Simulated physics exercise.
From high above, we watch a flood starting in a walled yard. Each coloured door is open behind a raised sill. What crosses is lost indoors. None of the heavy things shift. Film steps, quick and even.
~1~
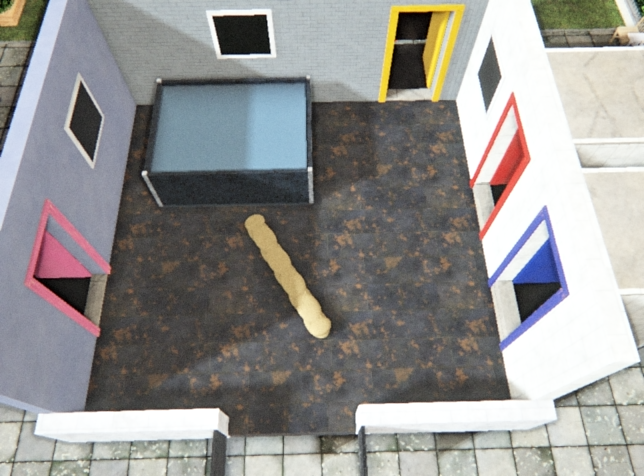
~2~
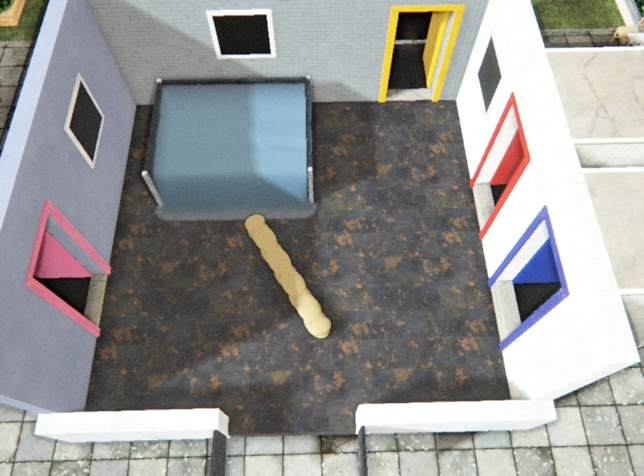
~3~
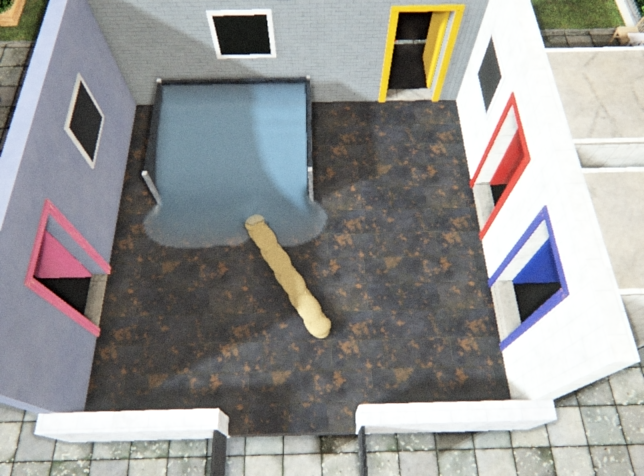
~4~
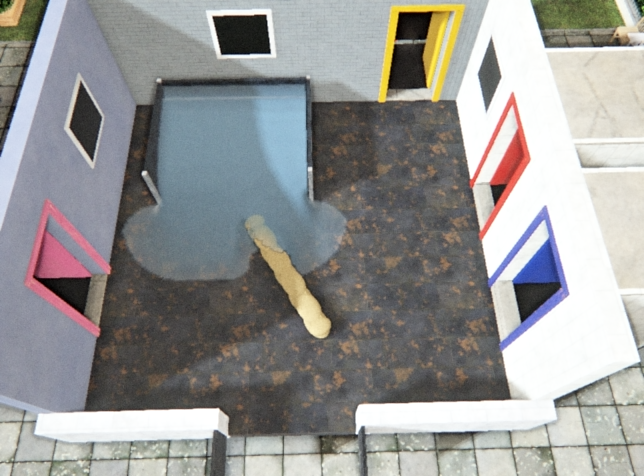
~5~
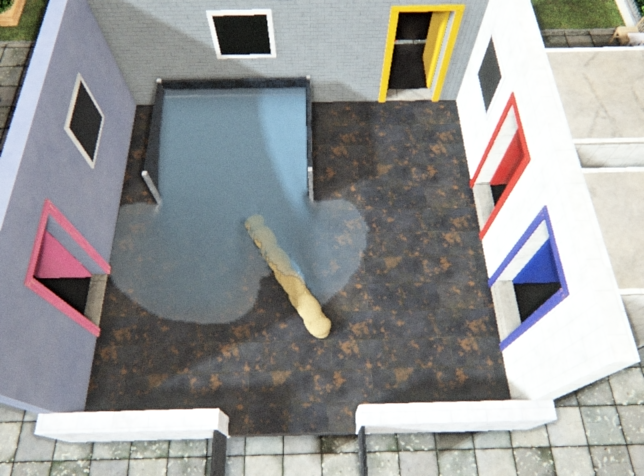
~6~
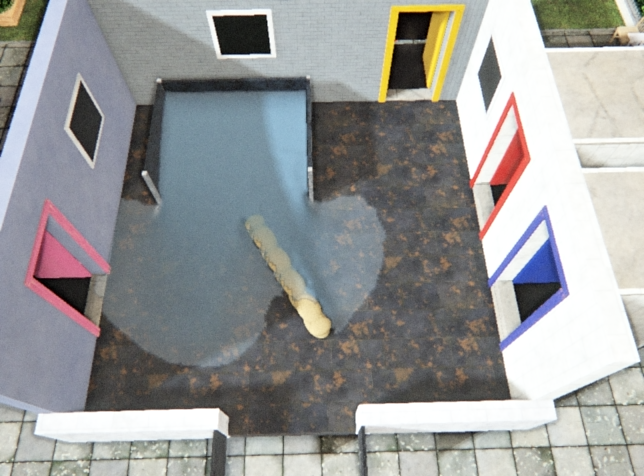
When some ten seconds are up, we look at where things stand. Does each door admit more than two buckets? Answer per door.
The red door: It does not; the yellow door: It does; the pink door: It does; the blue door: It does not.
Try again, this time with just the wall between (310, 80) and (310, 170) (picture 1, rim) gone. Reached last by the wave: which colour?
The pink-painted one is last in line.
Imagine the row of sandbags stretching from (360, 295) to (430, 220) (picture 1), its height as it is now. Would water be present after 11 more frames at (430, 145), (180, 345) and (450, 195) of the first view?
As listed: Free of water, awash, clear.
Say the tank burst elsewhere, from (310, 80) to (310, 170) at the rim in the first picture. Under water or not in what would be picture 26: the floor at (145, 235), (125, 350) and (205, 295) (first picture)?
In turn: Untouched, then untouched, then untouched.
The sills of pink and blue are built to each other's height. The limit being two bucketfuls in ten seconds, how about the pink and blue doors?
Swap done - pink door doesn't reach it, blue door gets too much.
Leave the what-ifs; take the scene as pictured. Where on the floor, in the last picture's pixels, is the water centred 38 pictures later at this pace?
That puts it at around (313, 270).
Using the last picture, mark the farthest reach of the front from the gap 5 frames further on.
I would point to (478, 410).
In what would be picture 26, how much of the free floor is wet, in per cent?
It comes out near 70 percent.
A moment on, water covers 60 % of the floor; the red door not reached, the yellow door not reached, the pink door under two buckets in, the blue door not reached.
Next, water covers 65 % of the floor; the red door not reached, the yellow door not reached, the pink door over two buckets in, the blue door wet at the sill, nothing in.
Then, water covers 70 % of the floor; the red door wet at the sill, nothing in, the yellow door not reached, the pink door far over two buckets in, the blue door under two buckets in.
Later, water covers 95 % of the floor; the red door wet at the sill, nothing in, the yellow door over two buckets in, the pink door far over two buckets in, the blue door under two buckets in.
In the end, water covers 95 % of the floor; the red door wet at the sill, nothing in, the yellow door far over two buckets in, the pink door far over two buckets in, the blue door under two buckets in.
